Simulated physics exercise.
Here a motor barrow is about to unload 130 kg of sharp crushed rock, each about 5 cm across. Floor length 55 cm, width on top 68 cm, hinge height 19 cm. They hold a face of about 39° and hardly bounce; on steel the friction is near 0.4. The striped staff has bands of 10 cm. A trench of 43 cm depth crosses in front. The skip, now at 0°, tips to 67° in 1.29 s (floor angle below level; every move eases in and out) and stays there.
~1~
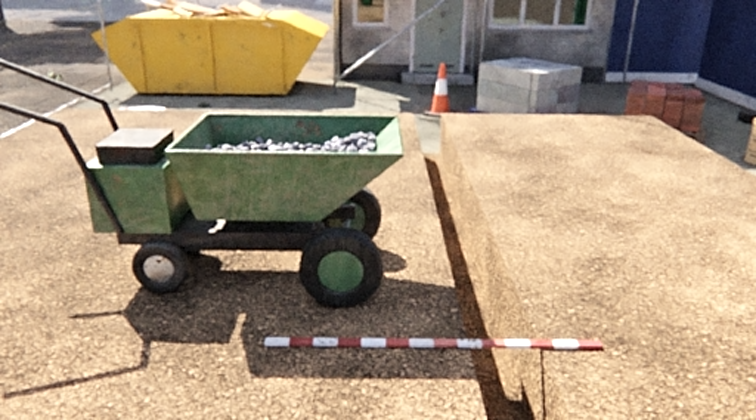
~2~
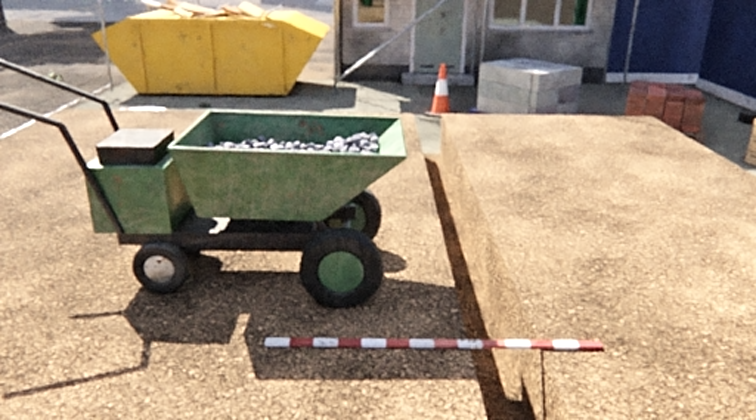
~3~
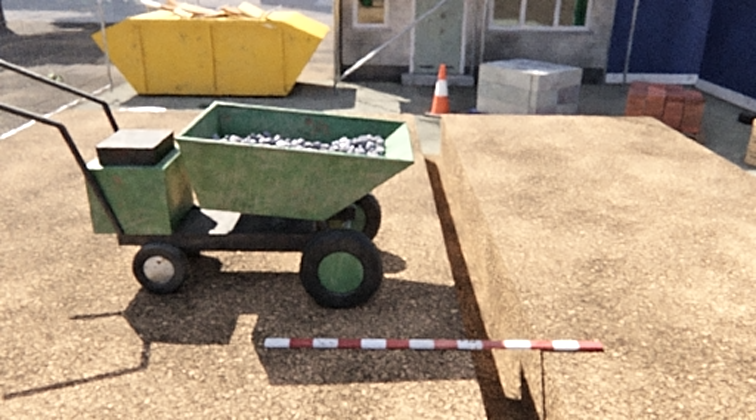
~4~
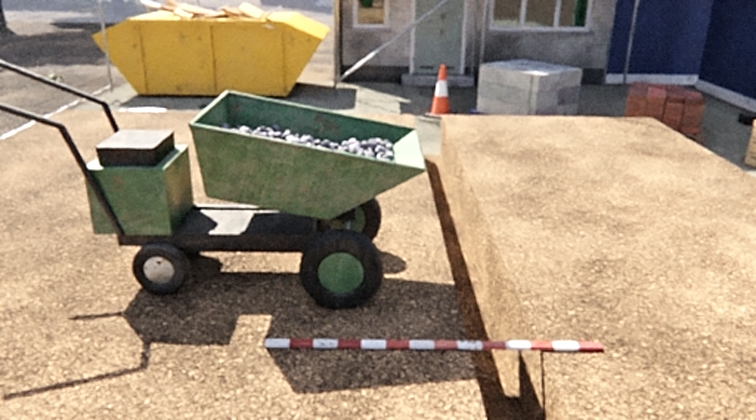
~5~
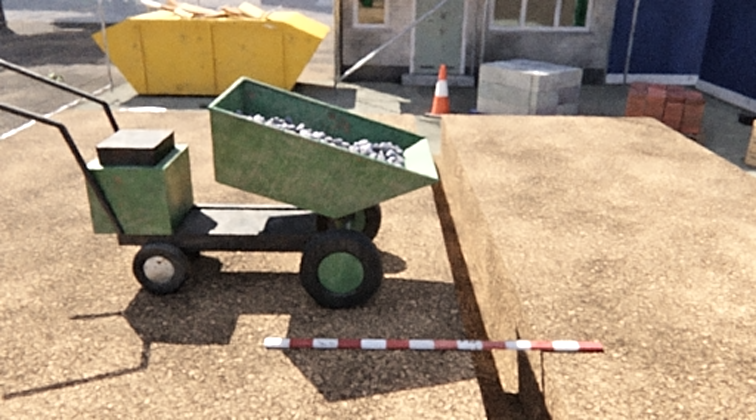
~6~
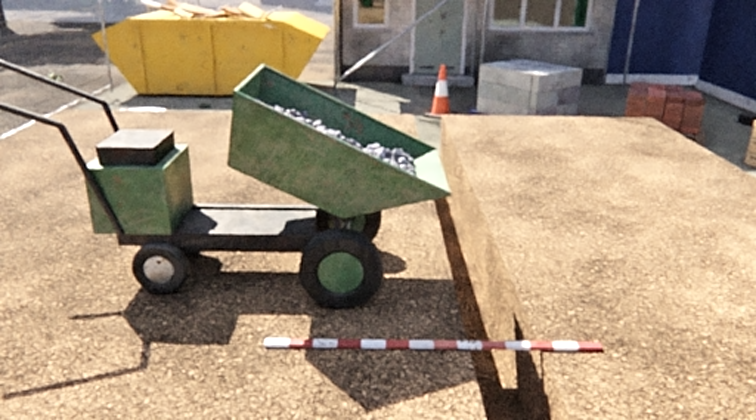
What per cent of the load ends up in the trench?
Some 86 per cent of it.
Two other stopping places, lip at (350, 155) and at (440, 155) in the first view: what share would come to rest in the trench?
First some 75, then 50 per cent.
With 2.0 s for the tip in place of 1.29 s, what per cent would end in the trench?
In that case some 90 per cent.
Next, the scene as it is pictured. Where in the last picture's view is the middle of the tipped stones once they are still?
Near (486, 327).
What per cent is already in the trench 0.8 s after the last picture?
About 20 per cent by then.
Then, 0.4 s after the last picture the floor is at 57°, 100 % in the skip; the foremost stones are at (452, 228).
Then, 0.8 s after the last picture the floor is at 67°, 80 % in the skip, 20 % in the trench; the foremost stones are at (509, 273).
Then, 1.2 s after the last picture the floor is at 67°, 34 % in the skip, 53 % in the trench, 13 % past the trench; the foremost stones are at (581, 273).
Then, 3.2 s after the last picture the floor is at 67°, 0 % in the skip, 86 % in the trench, 14 % past the trench; the foremost stones are at (605, 272).
